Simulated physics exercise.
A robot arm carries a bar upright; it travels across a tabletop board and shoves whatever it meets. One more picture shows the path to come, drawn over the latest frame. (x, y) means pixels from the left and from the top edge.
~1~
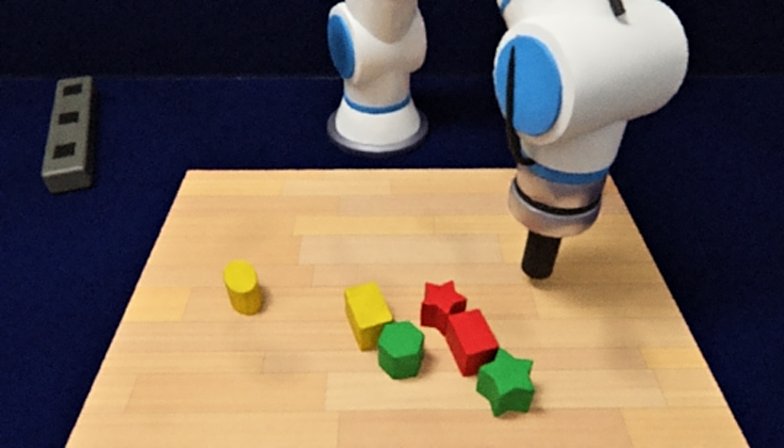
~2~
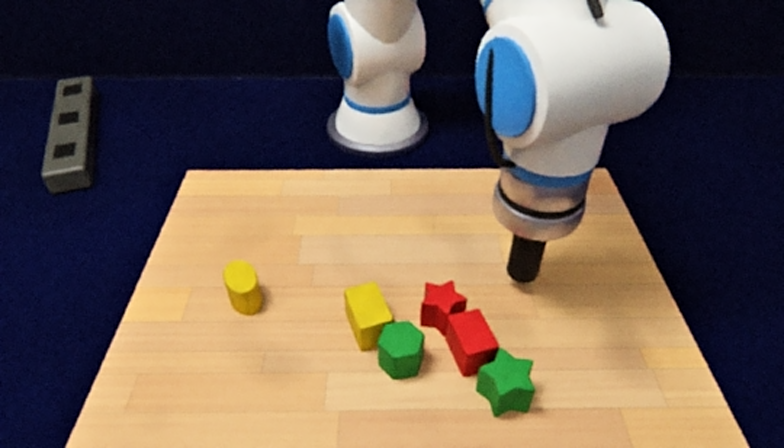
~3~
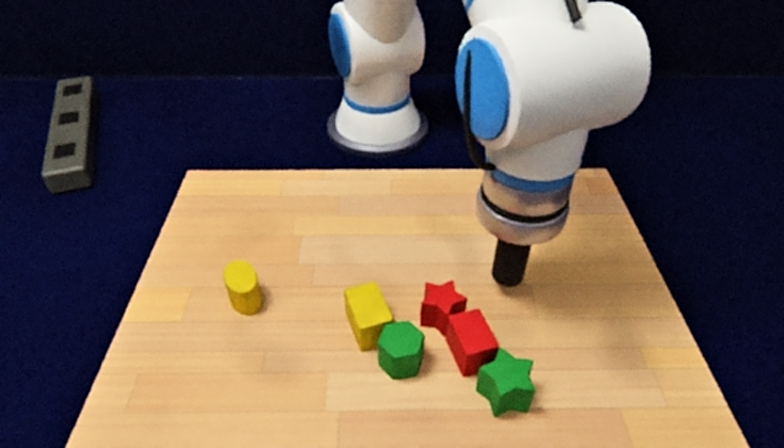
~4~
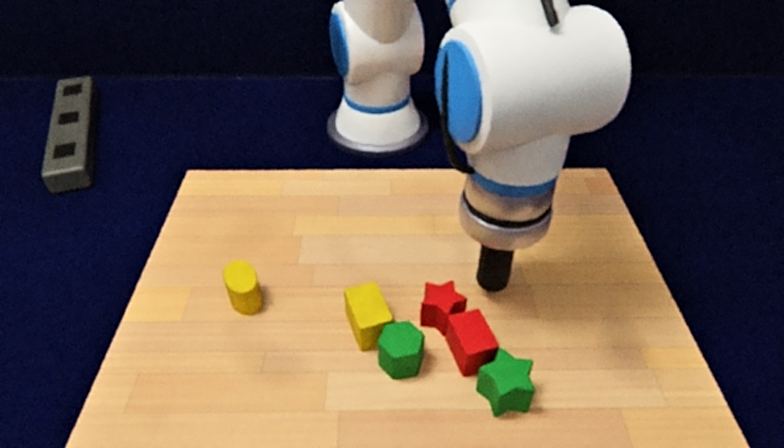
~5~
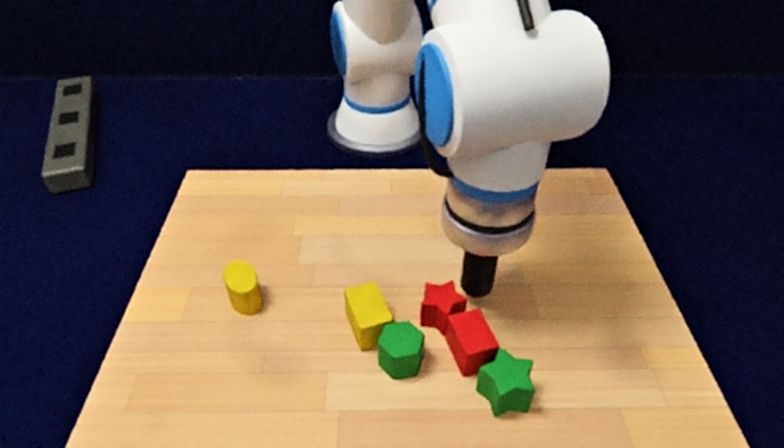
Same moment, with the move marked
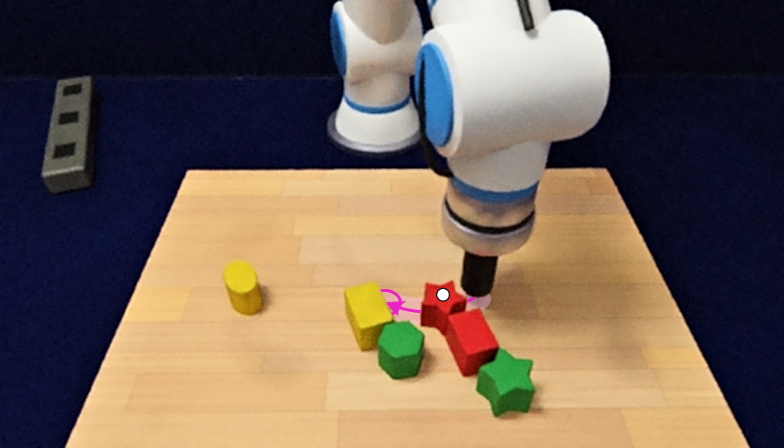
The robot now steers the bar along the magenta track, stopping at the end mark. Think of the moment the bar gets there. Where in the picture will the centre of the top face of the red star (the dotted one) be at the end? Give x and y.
Top centre: (389, 308).
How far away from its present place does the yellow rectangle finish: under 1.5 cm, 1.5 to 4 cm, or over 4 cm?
It moves between 1.5 and 4 cm.
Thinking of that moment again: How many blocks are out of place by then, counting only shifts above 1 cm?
I'm going with two.
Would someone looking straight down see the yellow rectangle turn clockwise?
Short answer: Yes.
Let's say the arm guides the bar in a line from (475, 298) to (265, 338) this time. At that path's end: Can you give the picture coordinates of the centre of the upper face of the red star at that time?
Somewhere near (408, 314).
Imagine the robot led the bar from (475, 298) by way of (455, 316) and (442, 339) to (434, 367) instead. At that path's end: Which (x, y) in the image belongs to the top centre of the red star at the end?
Pixel (402, 333).
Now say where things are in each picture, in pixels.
The first frame shows tip of the bar (536, 269), middles of tops, yellow rectangle (368, 303), green hexagonal block (401, 338), red star (443, 295), red rectangle (473, 330).
The second frame shows bar (522, 273), nothing pushed.
The third frame shows bar (507, 277), nothing pushed.
The fourth frame shows bar (492, 281), nothing pushed.
The fifth frame shows bar (476, 287), yellow rectangle (368, 303), green hexagonal block (401, 338), red star (443, 295), red rectangle (473, 330).
The line goes from (475, 298) through (447, 309) and (415, 311) to (384, 303); the dot is on the red star.
What follows on the original path. One third of the way, bar (448, 298); red star (426, 302), turned 15° anticlockwise.
Two thirds of the way, bar (415, 300); yellow rectangle (357, 305), turned 15° clockwise; green hexagonal block (400, 341); red star (399, 310), turned 35° anticlockwise.
At the end, bar (384, 292); yellow rectangle (347, 308), turned 30° clockwise; green hexagonal block (400, 342), turned 15° anticlockwise; red star (389, 308), turned 60° anticlockwise; red rectangle unmoved.
